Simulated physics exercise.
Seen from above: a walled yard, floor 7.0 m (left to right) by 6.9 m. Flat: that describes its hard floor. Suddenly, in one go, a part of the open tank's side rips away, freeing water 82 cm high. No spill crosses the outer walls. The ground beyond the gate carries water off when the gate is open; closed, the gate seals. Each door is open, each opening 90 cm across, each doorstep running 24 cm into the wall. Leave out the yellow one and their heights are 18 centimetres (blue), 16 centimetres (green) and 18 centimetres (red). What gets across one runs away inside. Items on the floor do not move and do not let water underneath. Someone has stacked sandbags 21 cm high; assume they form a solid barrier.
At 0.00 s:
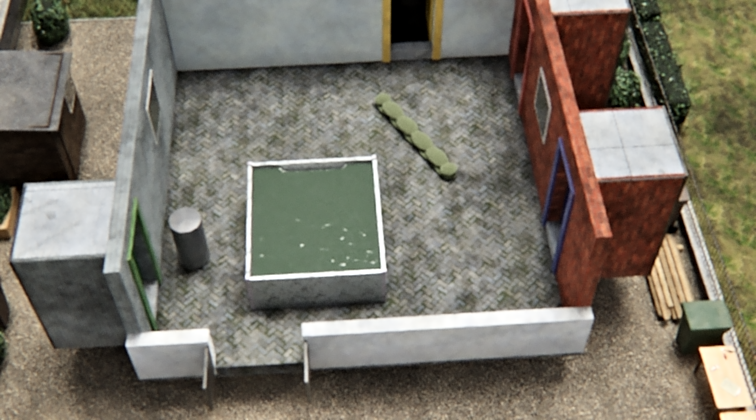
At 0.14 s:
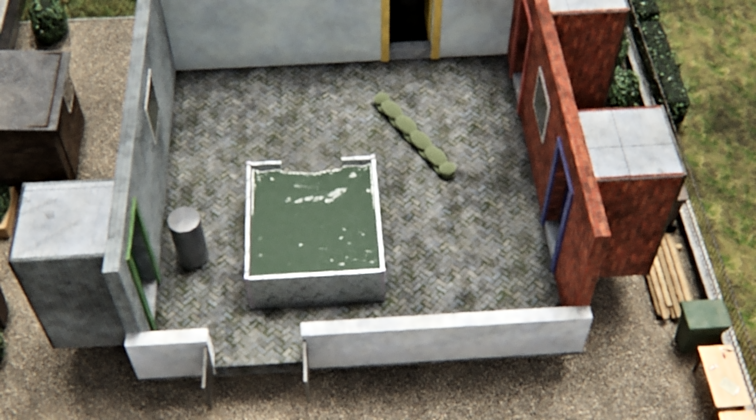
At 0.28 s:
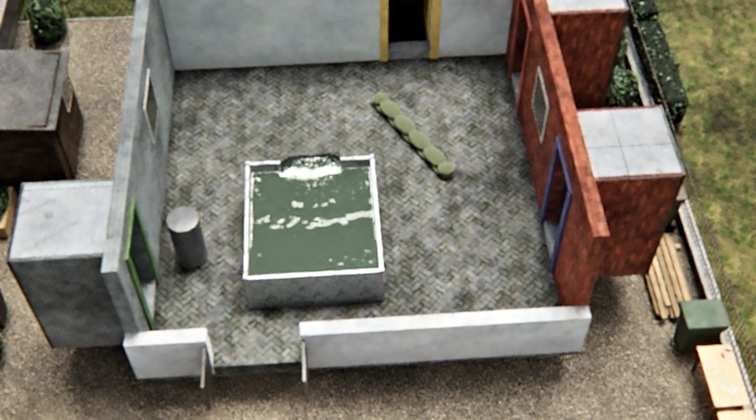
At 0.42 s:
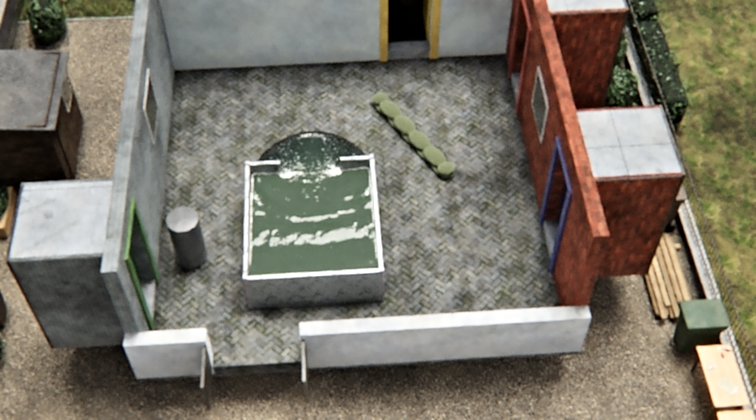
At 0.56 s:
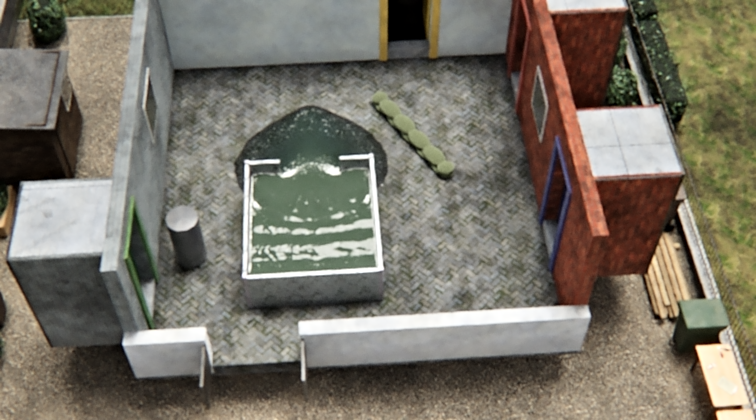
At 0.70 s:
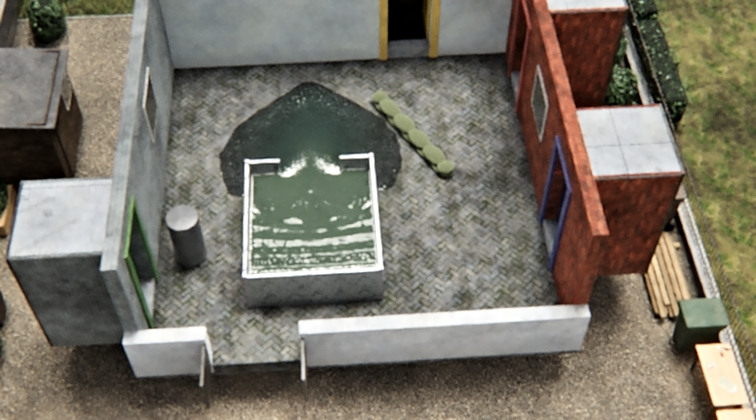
A walled yard with a patterned grey paved floor is seen from above, with a pale back wall, a grey left wall and a red right wall. A white-rimmed tank of dark green water stands near the centre, between a grey cylinder and a diagonal green row of sandbags. The tank's far side opens and water pours out, spreading in a widening dark pool towards the back wall.
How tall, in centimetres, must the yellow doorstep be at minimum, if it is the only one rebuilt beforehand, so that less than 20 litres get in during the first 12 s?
It needs to be at least 11 cm tall.
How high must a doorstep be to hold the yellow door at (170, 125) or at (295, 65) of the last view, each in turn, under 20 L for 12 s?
In turn: Roughly 16 cm, roughly 29 cm.
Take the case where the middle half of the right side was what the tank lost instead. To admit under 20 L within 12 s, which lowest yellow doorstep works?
Then it needs around 11.5 cm.
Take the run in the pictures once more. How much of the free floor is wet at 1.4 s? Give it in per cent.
30 %.
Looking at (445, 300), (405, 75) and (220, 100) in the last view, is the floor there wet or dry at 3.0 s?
In order: Untouched, soaked, soaked.
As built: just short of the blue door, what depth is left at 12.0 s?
The depth there is around 7.0 cm.
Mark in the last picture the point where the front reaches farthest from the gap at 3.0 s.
(499, 54).
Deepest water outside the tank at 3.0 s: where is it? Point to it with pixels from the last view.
Look close to (175, 70).
After 1.4 s water covers 30 % of the floor, deepest (42 cm) near (307, 182); it has not reached the yellow door.
After 3.0 s water covers 45 % of the floor, deepest (36 cm) near (175, 70); 15 cm at the yellow door, 0 litres in over its 27 cm doorstep.
After 12.0 s water covers 95 % of the floor, deepest (14 cm) near (377, 342); 6 cm at the yellow door, 0 litres in over its 27 cm doorstep.
At the yellow door as built, the water arrived by 1.5 s and peaked near 15 cm at 2.6 s.
Run again over the same 12 s with other heights there, 31 litres in over 9.5 cm, 8 litres over 13 cm. The limit of 20 litres is kept from about 11 cm up.
